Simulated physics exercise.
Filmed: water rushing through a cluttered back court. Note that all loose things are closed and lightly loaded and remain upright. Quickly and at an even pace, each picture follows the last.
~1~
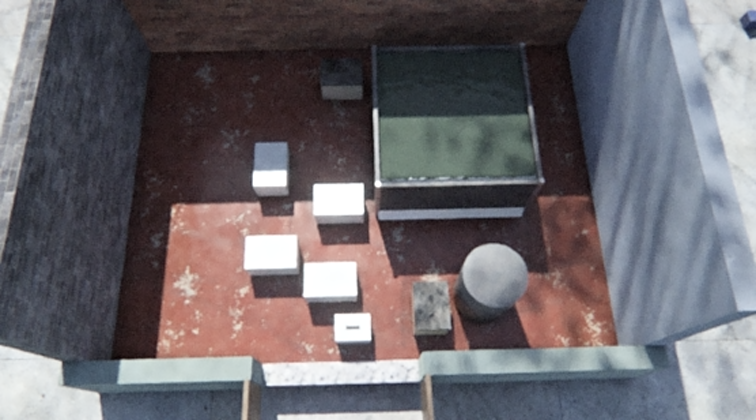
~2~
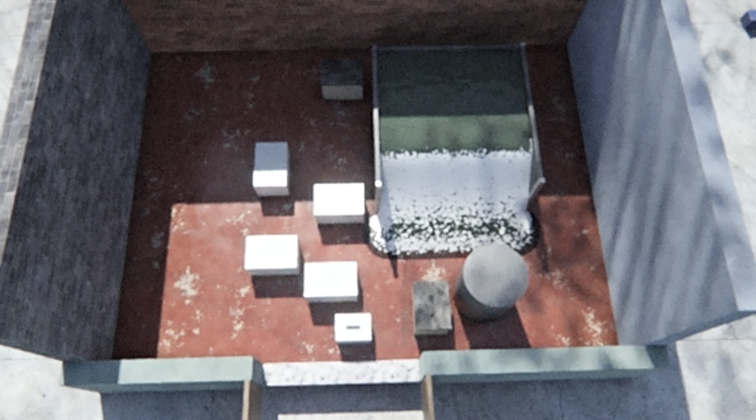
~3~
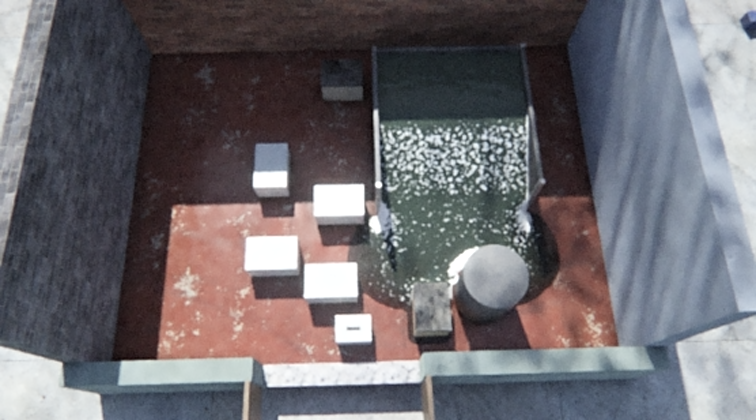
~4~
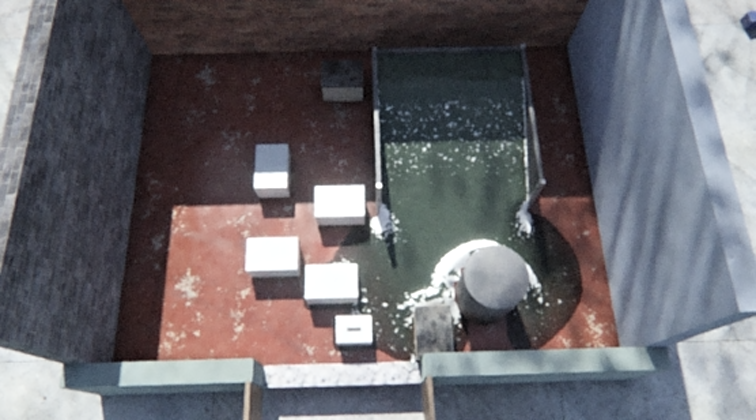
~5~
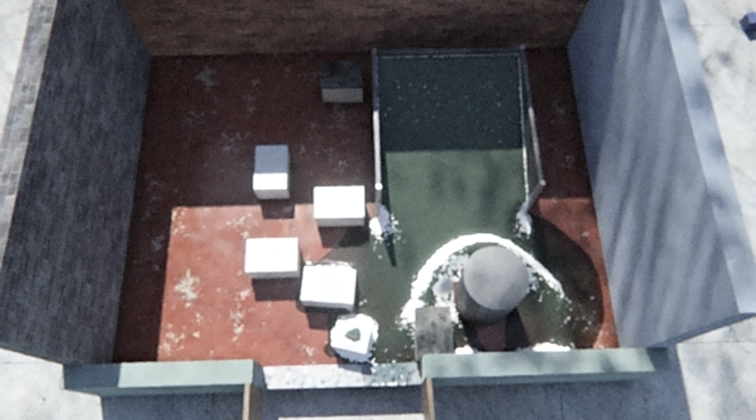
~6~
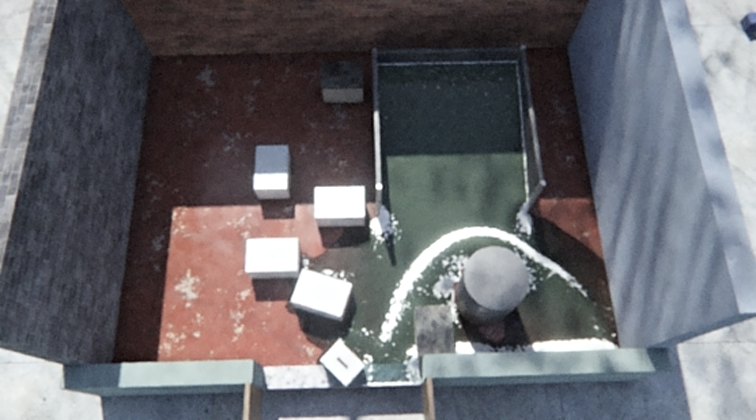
Water rushing from an open tank across a walled red court, foaming around a grey cylinder and shifting nearby pale boxes.
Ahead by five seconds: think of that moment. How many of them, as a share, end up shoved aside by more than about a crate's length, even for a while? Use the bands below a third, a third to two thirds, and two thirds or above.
It falls a third to two thirds.
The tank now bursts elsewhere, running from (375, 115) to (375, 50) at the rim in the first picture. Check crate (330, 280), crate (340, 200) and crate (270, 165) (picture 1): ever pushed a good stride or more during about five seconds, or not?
One after the other: Shifted that much, short of that, pushed that far.
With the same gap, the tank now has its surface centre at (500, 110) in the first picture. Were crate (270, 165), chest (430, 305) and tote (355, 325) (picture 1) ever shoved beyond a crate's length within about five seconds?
Well, in order they come out as stayed within it, moved that far and moved that far.
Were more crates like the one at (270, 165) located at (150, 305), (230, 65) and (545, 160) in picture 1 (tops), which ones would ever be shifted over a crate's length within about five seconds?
One by one: Knocked well away; hardly budges; knocked well away.
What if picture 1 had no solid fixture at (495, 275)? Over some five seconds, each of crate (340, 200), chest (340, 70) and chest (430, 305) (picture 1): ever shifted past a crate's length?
One at a time: The first remained nearby, the second traveled far, the third traveled far.
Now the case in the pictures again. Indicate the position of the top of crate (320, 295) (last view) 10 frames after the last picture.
Estimated position: Roughly (220, 337).
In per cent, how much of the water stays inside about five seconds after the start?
68 %.
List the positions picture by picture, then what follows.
The first picture shows a tote at (353, 327) rests on the ground; a chest at (432, 305), on the bottom; 0 of 7 have shifted.
The second picture shows a tote at (353, 327) rests on the ground; a chest at (432, 305) rests on the ground; 0 of 7 have shifted.
The third picture shows a tote at (353, 328) rests on the ground; a chest at (432, 307), on the bottom; 0 of 7 have shifted.
The fourth picture shows a tote at (354, 329) rests on the ground; a chest at (434, 330), on the bottom, close to its start; 1 of 7 have shifted.
The fifth picture shows a tote at (352, 337) rests on the ground, close to its start; a chest at (434, 331), on the bottom, close to its start; 2 of 7 have shifted.
The sixth picture shows a tote at (342, 363), on the bottom, a stride from its start; a chest at (435, 330), afloat, close to its start; 3 of 7 have shifted.
A moment on, 2 of 7 are well off their spots; 1 afloat.
Next, 2 of 7 are well off their spots; 2 afloat.
Later, 4 of 7 are well off their spots; 0 afloat.
In the end, 4 of 7 are well off their spots, and 4 have been at some point; 1 afloat.
